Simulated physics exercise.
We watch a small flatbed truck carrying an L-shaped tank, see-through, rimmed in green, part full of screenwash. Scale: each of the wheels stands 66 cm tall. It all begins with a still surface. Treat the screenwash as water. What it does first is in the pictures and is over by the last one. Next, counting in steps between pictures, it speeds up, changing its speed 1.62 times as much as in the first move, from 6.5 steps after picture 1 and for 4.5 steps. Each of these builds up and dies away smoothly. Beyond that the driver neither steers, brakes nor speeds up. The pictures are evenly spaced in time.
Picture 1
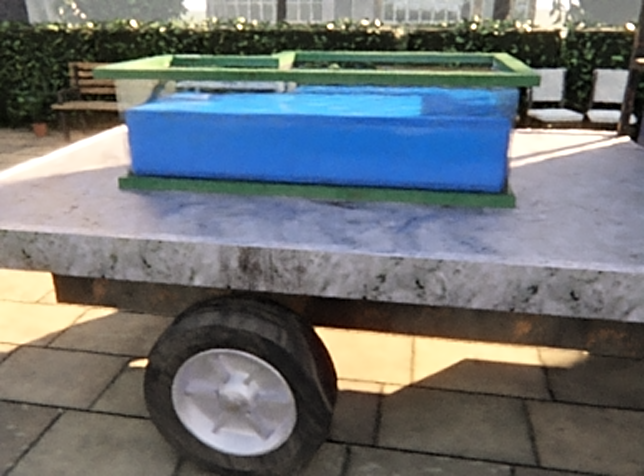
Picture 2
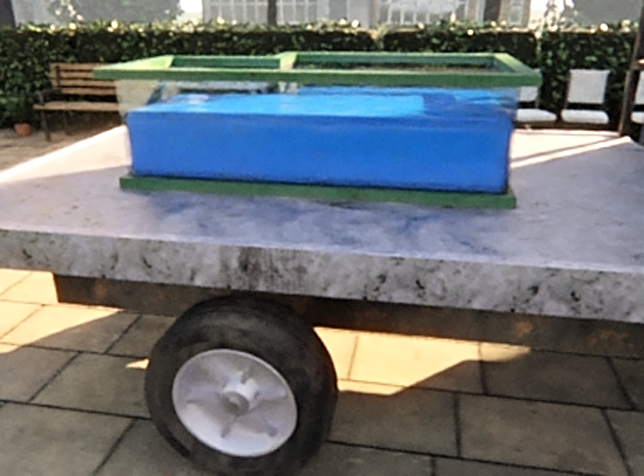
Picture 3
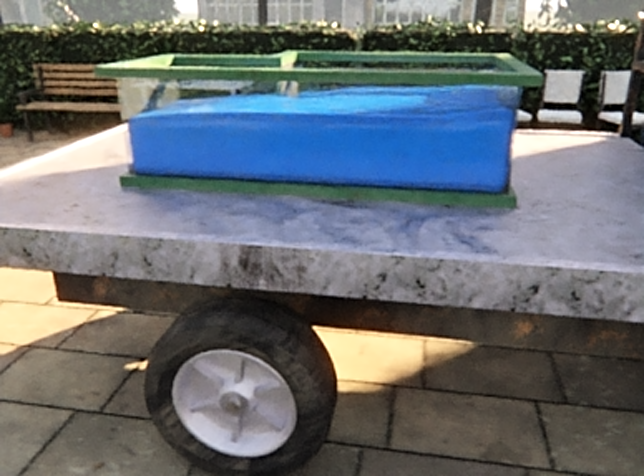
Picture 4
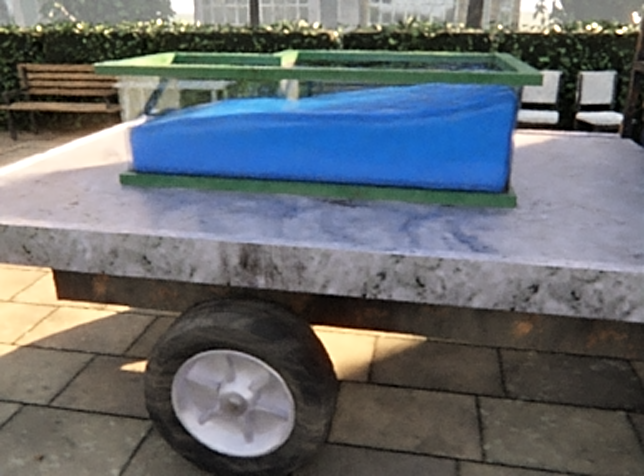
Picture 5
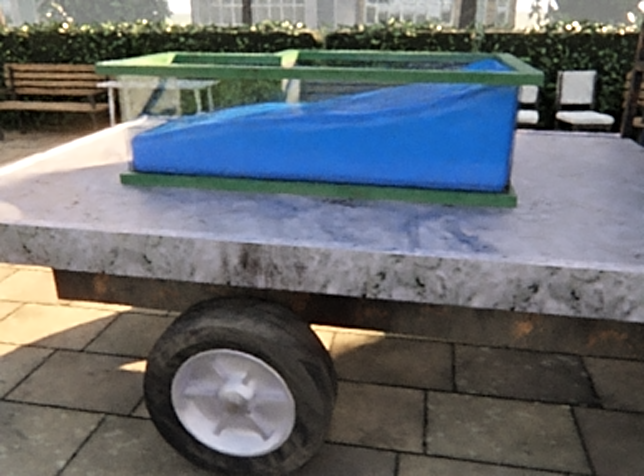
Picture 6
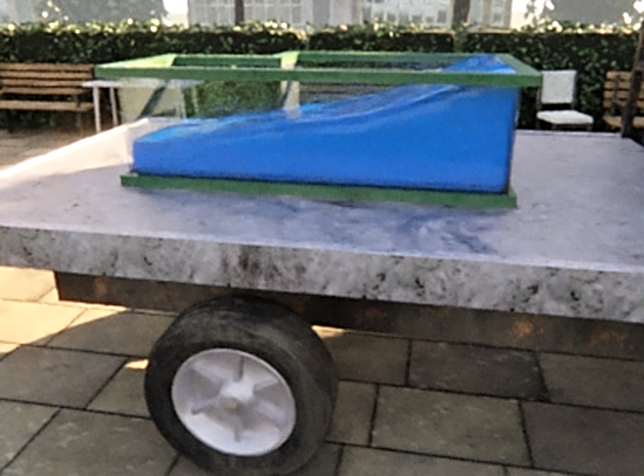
The blue liquid in a clear, green-rimmed tank on a flatbed lay level at first, then sloped steadily higher on the right and lower on the left as the paving and benches shifted past behind.
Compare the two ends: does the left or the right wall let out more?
The left end lets out more.
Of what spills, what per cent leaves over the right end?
Some 10 per cent of it.
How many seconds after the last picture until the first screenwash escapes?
Near 0.9 s.
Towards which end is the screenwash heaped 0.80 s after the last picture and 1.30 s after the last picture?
At the back, then the back.
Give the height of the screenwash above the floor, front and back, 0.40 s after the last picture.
About 24 cm in front and 18 cm behind.
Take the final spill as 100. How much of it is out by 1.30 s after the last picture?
About 80 per cent.
Then, 0.40 s after the last picture, it stands 19 cm high behind and 24 cm in front; all of it is still inside.
Then, 0.80 s after the last picture, it stands 72 cm high behind and 9 cm in front; all of it is still inside.
Then, 1.30 s after the last picture, it stands 31 cm high behind and 18 cm in front; 11 per cent has gone over the left end, a little elsewhere.
Then, 3.59 s after the last picture, 13 per cent has gone over the left end, a little elsewhere; the right end has passed 1 per cent and the left end 9.
